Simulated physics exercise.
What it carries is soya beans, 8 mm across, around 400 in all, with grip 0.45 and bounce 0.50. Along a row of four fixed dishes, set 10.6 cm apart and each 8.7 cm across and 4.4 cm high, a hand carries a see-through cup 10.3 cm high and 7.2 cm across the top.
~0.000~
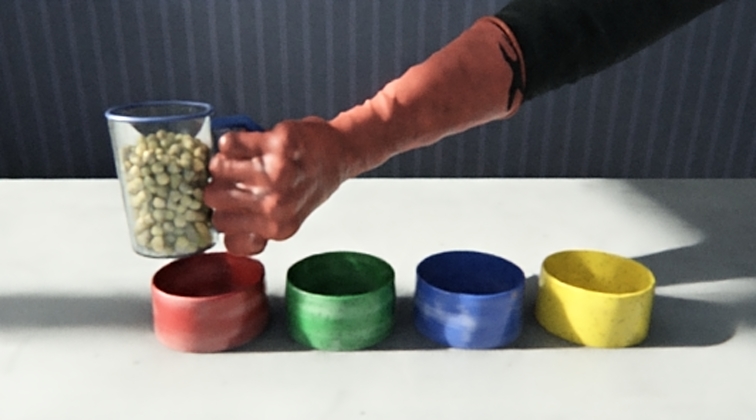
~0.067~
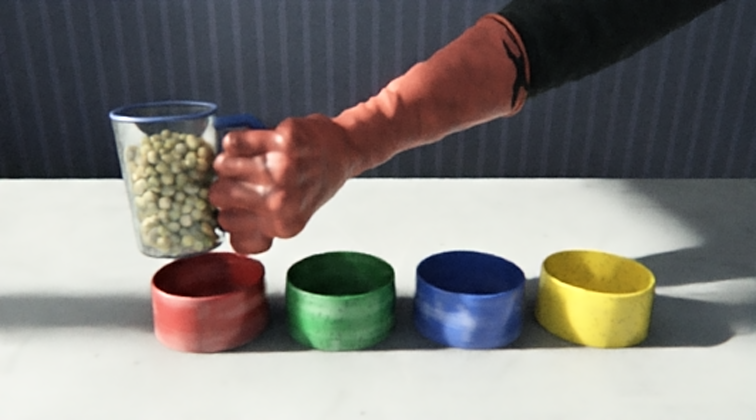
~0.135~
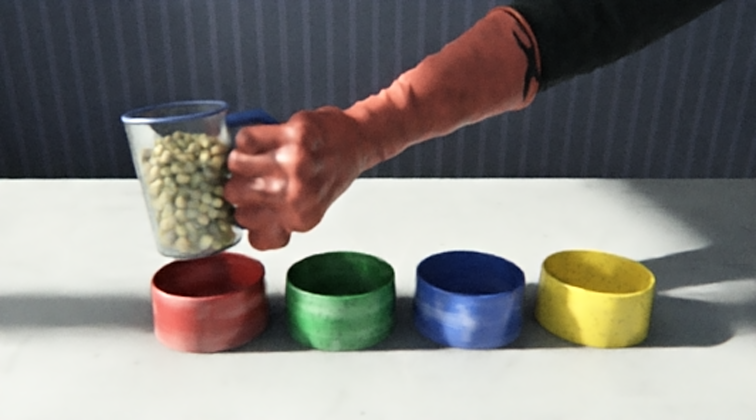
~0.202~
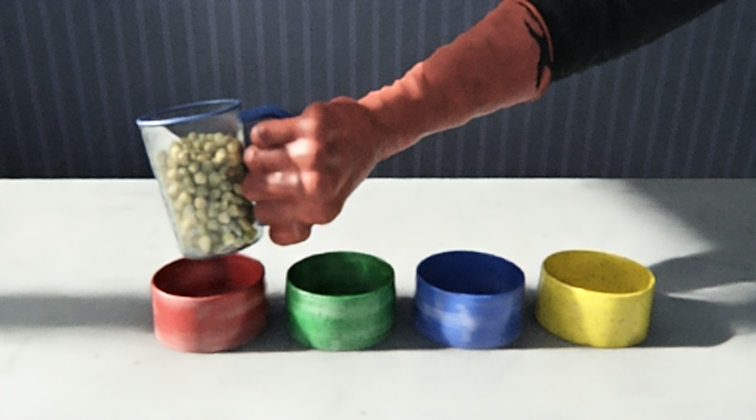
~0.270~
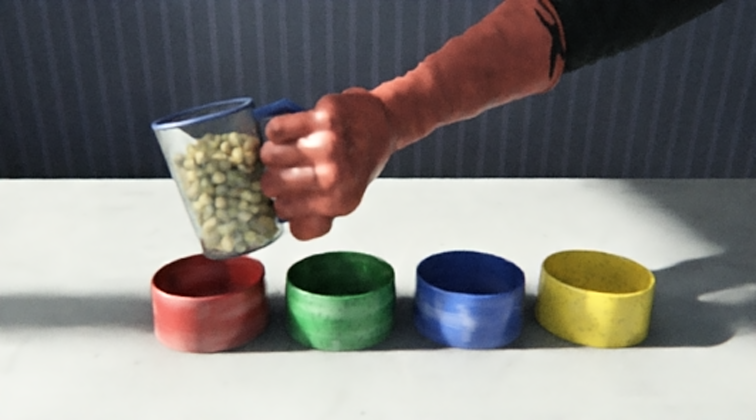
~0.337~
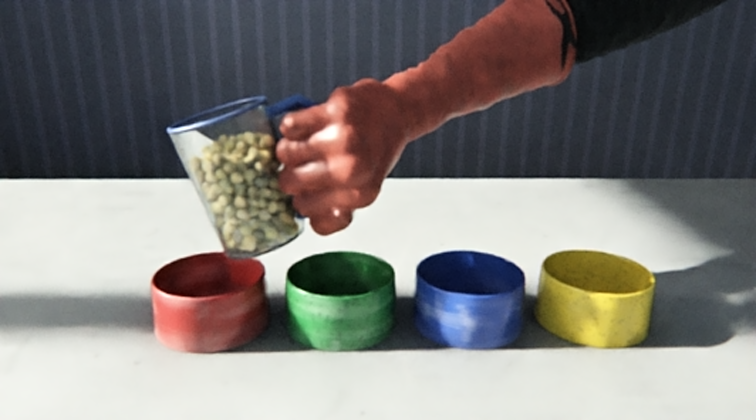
Above four colored bowls, a hand moves a clear cup of beans right, tilting it left.
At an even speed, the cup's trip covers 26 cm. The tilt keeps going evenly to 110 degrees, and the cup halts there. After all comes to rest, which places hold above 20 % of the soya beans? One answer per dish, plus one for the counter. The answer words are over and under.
Red dish: Under. Blue dish: Over. Green dish: Under. Yellow dish: Under. Counter: Over.
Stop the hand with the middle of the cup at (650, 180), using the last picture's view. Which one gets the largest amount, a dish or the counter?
Most goes to: Yellow.
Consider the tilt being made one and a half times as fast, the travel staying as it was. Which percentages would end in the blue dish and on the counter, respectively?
Then blue ends at 40 and the counter at 50.
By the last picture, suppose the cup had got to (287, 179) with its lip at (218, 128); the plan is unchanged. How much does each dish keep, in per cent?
In the end red holds 0, blue holds 30, green holds 10, yellow holds 0.
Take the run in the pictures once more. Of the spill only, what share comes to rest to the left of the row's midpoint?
I'd say near 60 percent.
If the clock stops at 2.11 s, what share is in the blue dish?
I'd say close to 20 per cent at that point.
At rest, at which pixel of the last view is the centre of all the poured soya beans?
My guess is close to (413, 311).
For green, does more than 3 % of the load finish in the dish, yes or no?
Result for green: Yes, it does.
After 1.07 s, tilt 60 degrees; cup holds 100 %.
Then, at 1.55 s, tilt 89 degrees; cup holds 100 %.
After 2.11 s, tilt 110 degrees; cup holds 40 %, blue 20 %, green 5 %.
At rest (3.4 s), red 0 %, blue 35 %, green 10 %, yellow 0 %, counter 60 %.
